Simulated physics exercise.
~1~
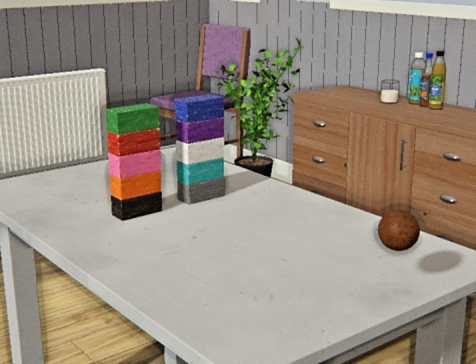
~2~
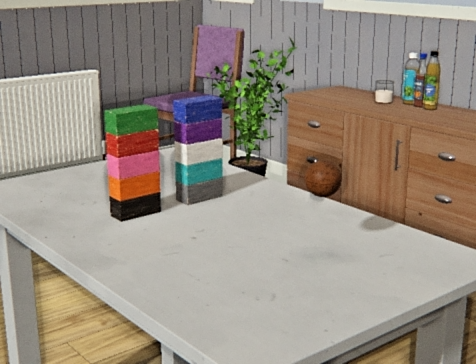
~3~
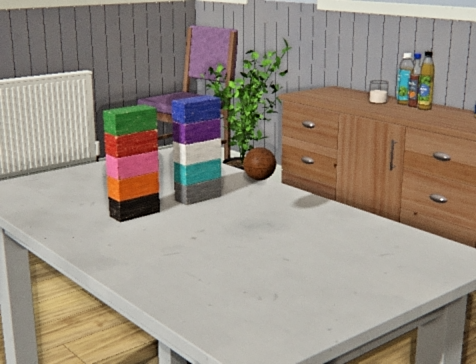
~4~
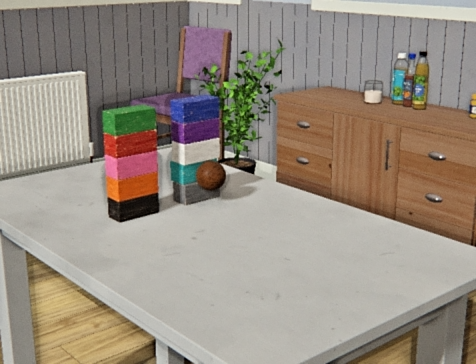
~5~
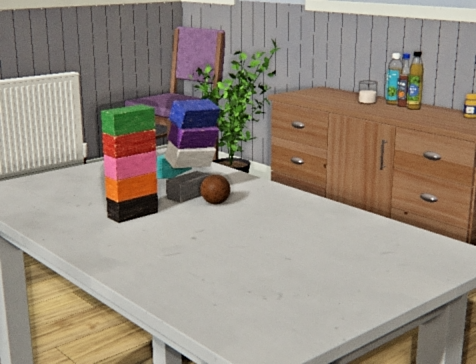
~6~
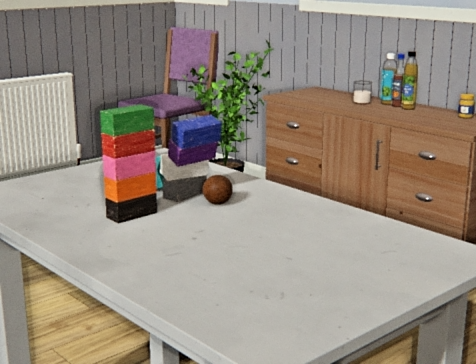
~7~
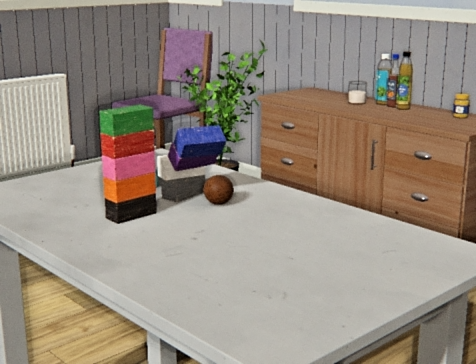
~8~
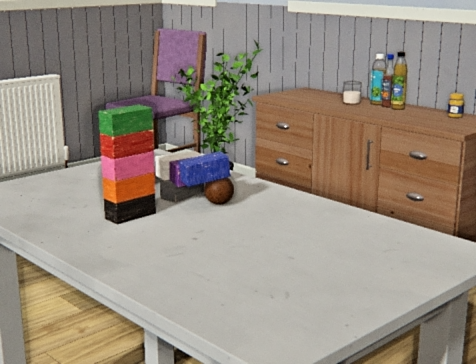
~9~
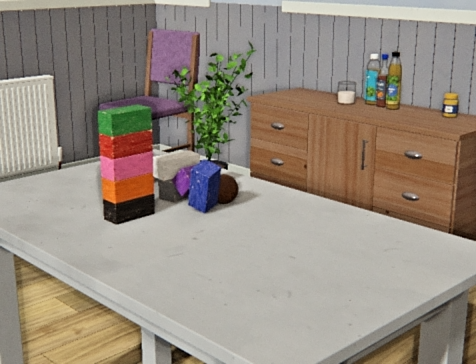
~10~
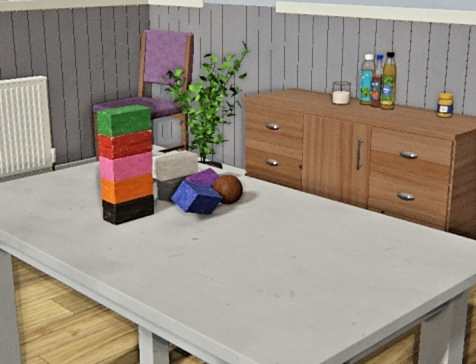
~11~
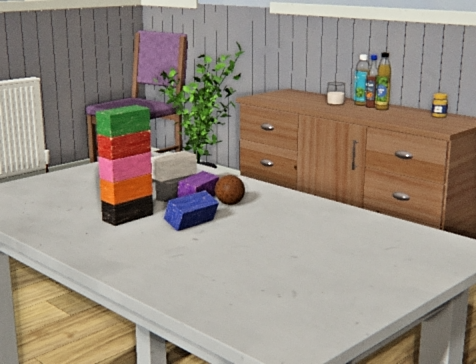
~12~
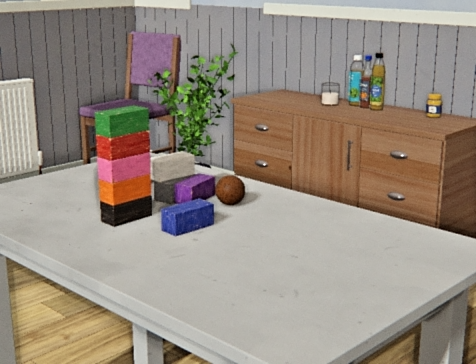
The video shows a brown ball flying left across a table into the right-hand of two stacks of coloured blocks, which collapses as the blue and purple blocks tumble down beside the ball. The left stack, topped by a green block, stays standing as everything settles.
